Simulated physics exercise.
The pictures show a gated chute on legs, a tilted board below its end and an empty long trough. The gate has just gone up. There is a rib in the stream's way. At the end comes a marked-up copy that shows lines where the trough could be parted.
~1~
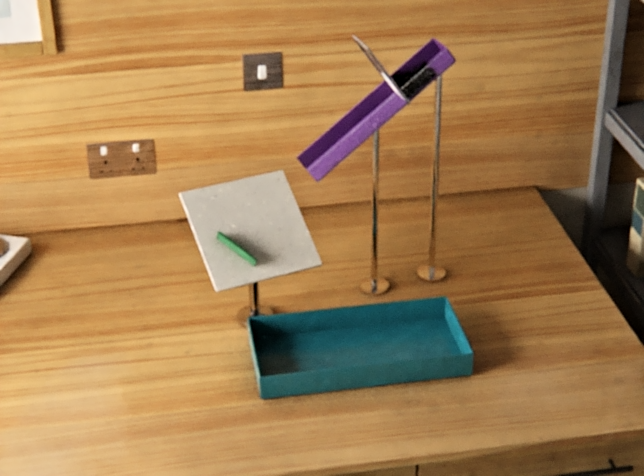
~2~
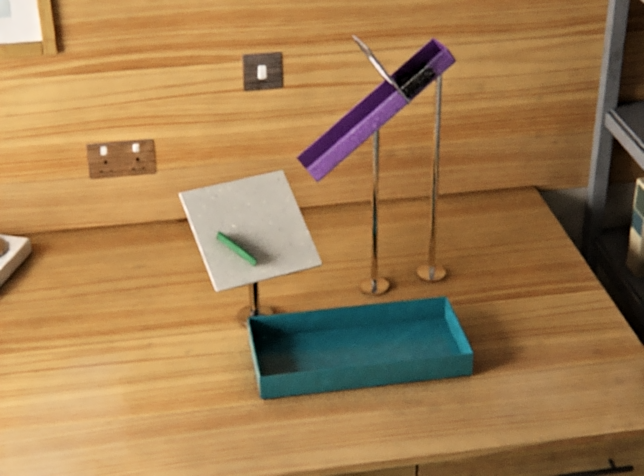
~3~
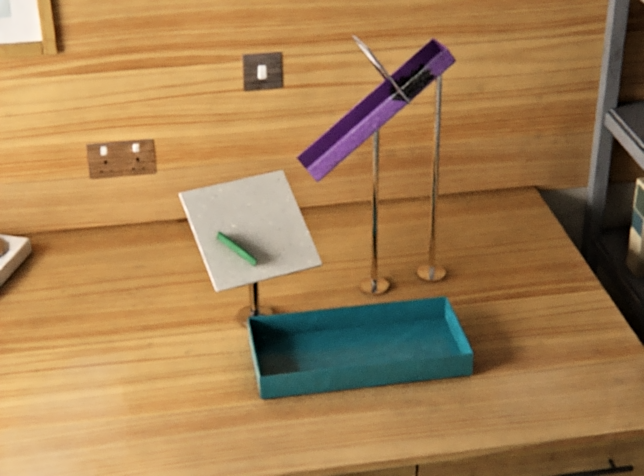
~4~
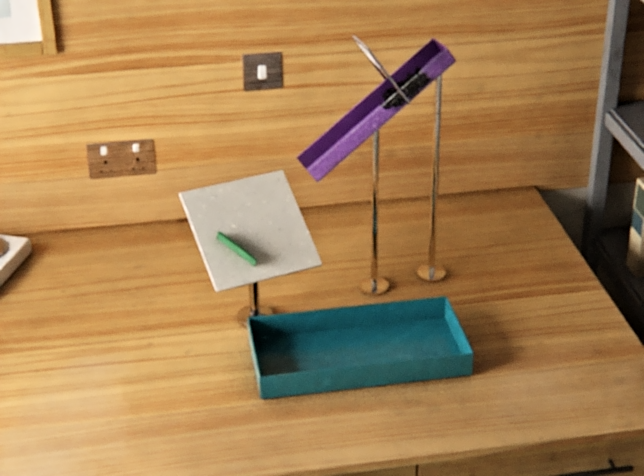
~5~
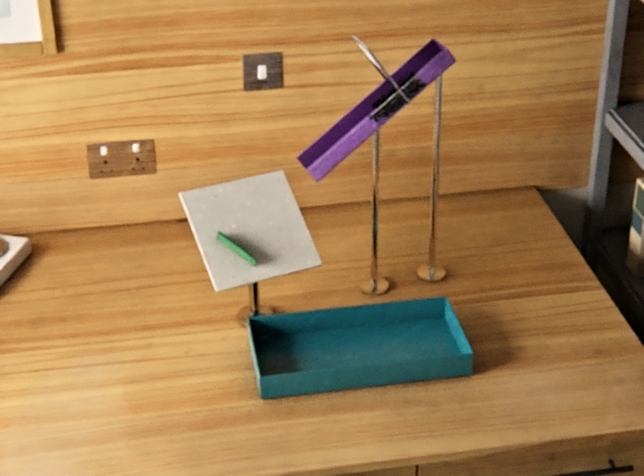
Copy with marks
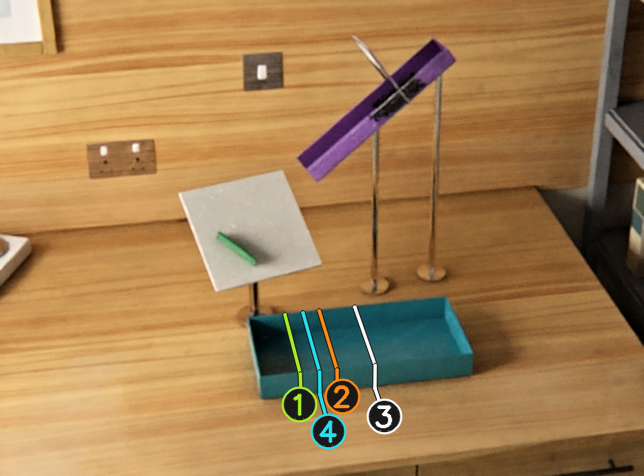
A teal open trough sits on a wood-grain desk against a matching panelled wall with a switch and socket, seen from slightly above by a still camera. Behind it, a pale tilted board bearing a green rib stands at left, and a purple chute slopes down leftward on thin metal legs at right, a raised silvery gate across it. Small black beans slide a short way down the chute beneath the gate, spreading out, while everything else stays put.
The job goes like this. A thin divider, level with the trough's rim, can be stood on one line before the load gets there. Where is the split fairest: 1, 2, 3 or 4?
Use line 1.
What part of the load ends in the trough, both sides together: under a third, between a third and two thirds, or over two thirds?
It is over two thirds.
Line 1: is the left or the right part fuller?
Left.
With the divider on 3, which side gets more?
Left.
On the marked copy, line 1 crosses the front rim at (300, 373); line 2 crosses the front rim at (336, 368); line 3 crosses the front rim at (374, 364); line 4 crosses the front rim at (319, 370).
With 1, of what is caught, roughly two thirds on the left of the divider, roughly a third on the right.
With 2, of what is caught, every piece on the left of the divider, not one piece on the right.
With 3, of what is caught, every piece on the left of the divider, not one piece on the right.
With 4, of what is caught, almost all on the left of the divider, about a tenth on the right.
